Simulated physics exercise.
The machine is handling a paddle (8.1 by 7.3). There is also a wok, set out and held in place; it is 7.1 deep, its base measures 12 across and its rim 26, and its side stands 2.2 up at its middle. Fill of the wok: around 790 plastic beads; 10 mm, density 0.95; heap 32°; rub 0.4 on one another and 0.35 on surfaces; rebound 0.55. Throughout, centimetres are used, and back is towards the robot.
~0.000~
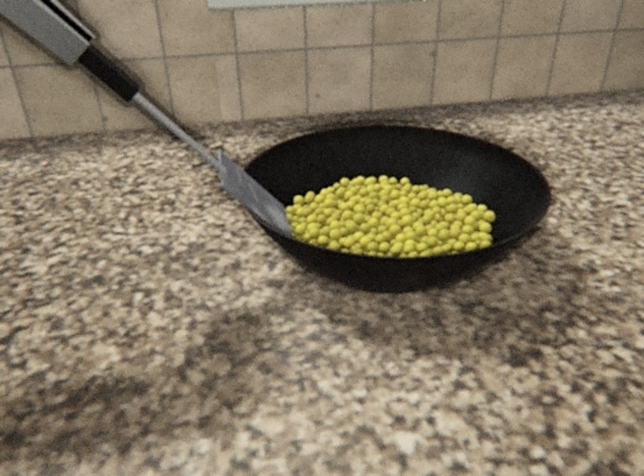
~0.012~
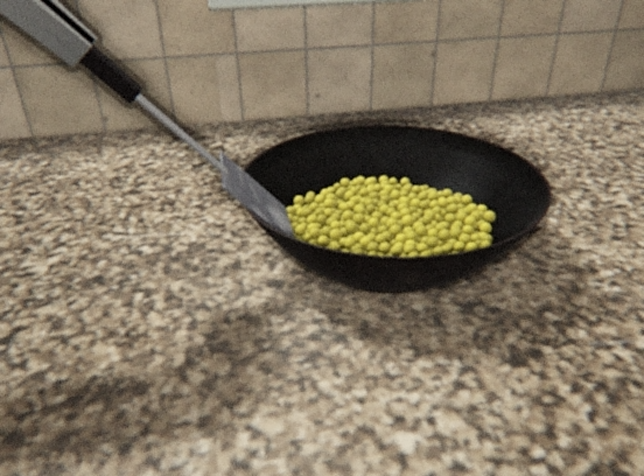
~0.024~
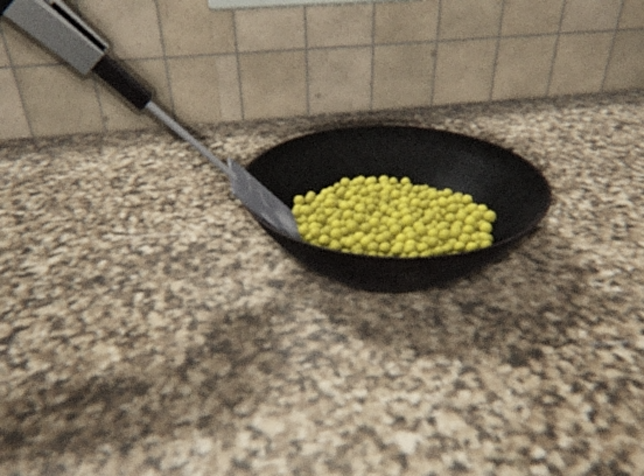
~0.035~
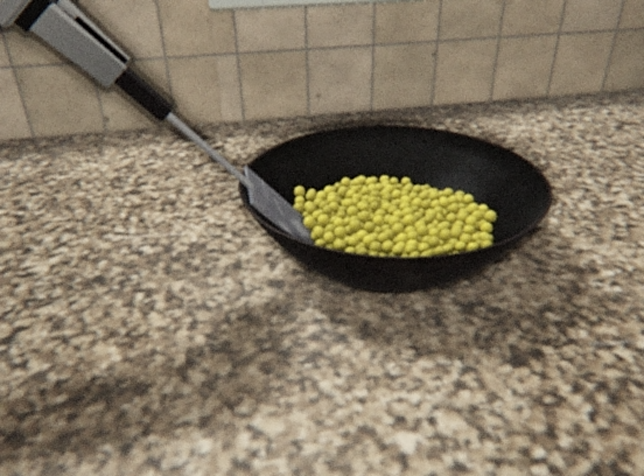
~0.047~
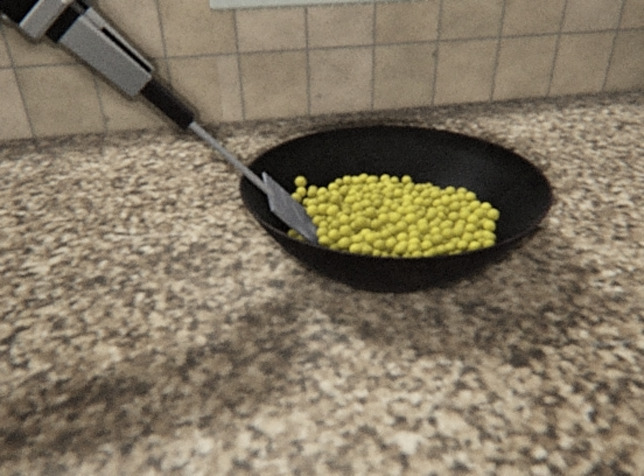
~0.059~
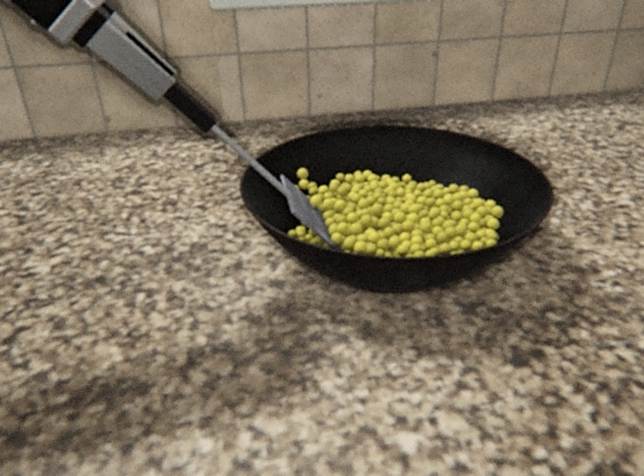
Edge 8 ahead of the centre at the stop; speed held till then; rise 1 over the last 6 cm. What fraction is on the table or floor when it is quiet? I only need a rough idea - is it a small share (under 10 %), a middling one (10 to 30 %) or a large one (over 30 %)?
A large one, over 30 %.
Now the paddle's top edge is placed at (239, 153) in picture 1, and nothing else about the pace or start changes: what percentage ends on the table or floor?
I'd estimate around 35 per cent.
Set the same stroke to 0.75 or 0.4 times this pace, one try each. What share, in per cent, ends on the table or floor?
The two tries give roughly 25 and 5 in a hundred.
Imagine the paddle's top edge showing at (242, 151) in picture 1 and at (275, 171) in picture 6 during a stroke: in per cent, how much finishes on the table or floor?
Off the vessel, on the table or floor: Some 10 percent.
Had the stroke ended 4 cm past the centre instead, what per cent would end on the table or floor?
Then around 0 per cent.
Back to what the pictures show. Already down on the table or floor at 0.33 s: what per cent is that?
My estimate is roughly 5 %.
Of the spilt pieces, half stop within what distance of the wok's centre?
Distance, approx.: 34 cm.
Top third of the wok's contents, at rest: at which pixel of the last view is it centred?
At about (457, 225).
After 0.09 s, sloping 49°, highest piece 8 above the table; 794 in the wok.
After 0.12 s, sloping 49°, highest piece 9 above the table; 794 in the wok.
After 0.33 s, sloping 49°, highest piece 17 above the table; 491 in the wok, 22 on the table or floor, 281 on the blade or in flight.
After 1.38 s, sloping 49°, highest piece 6 above the table; 490 in the wok, 304 on the table or floor.
In the end, 490 in the wok, 304 on the table or floor. That is 38 % on the table or floor.
